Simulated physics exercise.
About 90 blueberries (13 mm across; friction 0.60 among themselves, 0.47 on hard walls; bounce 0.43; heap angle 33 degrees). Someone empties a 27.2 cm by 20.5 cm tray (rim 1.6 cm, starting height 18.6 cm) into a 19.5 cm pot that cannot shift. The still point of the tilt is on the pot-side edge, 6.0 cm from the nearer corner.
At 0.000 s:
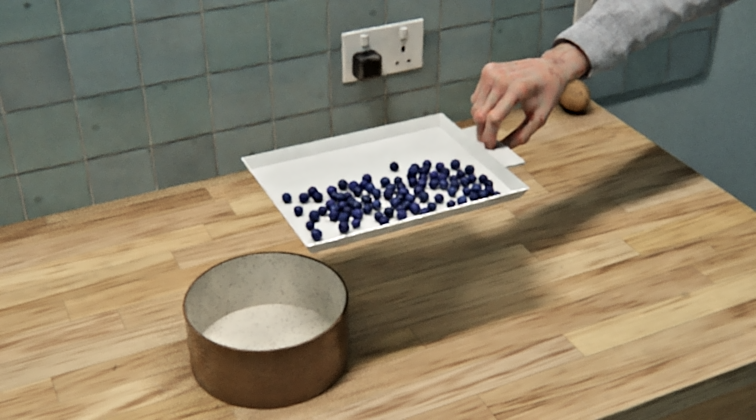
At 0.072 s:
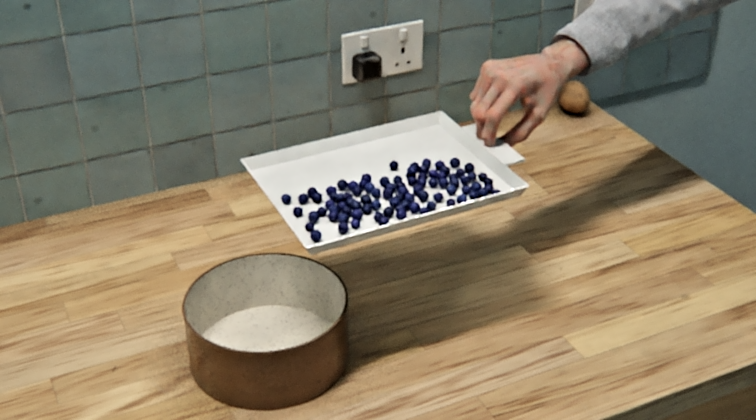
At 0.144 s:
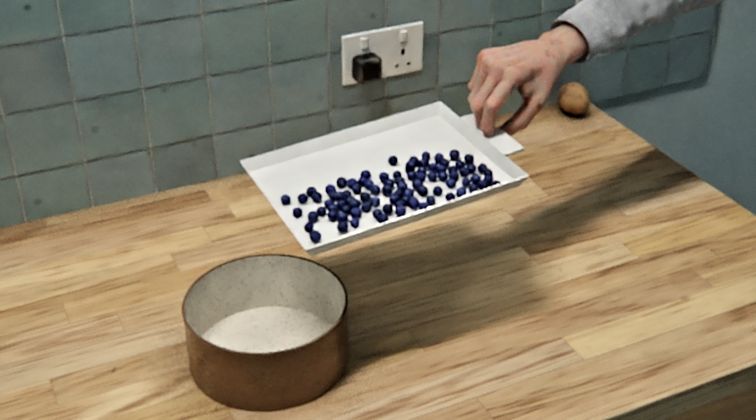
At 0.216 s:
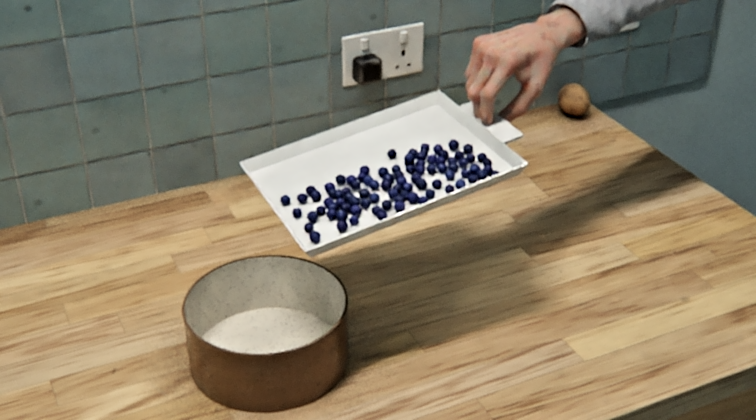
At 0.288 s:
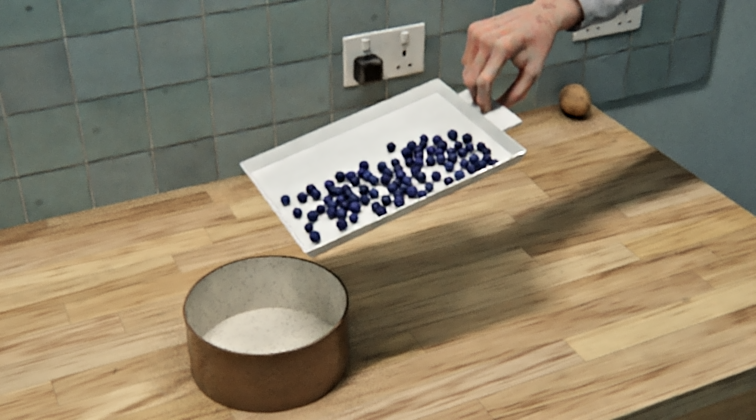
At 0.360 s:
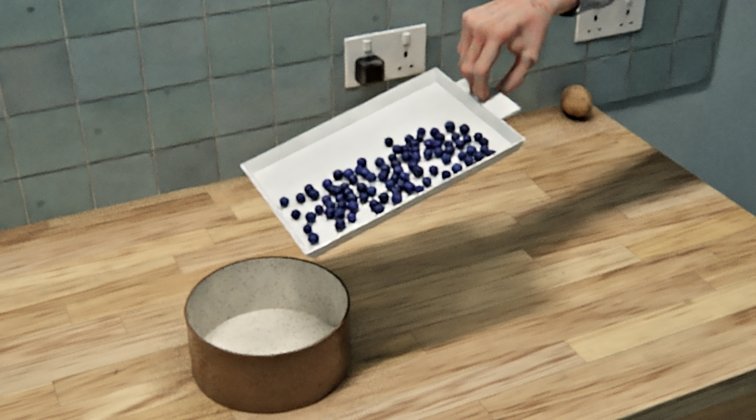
On a wooden worktop against blue-green tiles, a hand holds a white tray of blueberries level above and beside a round brown pot with a pale interior. The hand steadily raises the tray's right end, tilting it down towards the pot, while the berries stay scattered across it, barely shifting.
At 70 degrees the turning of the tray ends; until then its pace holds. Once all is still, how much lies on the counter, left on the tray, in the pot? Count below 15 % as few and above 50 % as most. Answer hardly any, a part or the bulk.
Counter hardly any, tray a part, pot the bulk.
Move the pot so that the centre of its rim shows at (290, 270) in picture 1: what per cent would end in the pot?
Some 45 per cent.
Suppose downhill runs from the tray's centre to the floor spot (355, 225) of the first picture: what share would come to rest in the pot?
About 45 per cent.
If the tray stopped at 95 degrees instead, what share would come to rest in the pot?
In that case some 90 per cent.
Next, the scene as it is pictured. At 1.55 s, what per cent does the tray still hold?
Some 90 per cent of the load.
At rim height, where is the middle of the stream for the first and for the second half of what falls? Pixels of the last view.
First near (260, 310), later near (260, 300).
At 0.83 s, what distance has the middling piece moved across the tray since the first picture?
Some 9 cm.
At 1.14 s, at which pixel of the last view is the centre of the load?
At about (296, 207).
After 0.83 s, tilt 42 degrees; the tray holds 100 %, the pot 0 %.
After 1.14 s, tilt 59 degrees; the tray holds 95 %, the pot 0 %.
After 1.55 s, tilt 70 degrees; the tray holds 90 %, the pot 5 %.
By 2.9 s all is still; counter 5 %, tray 25 %, pot 70 %.
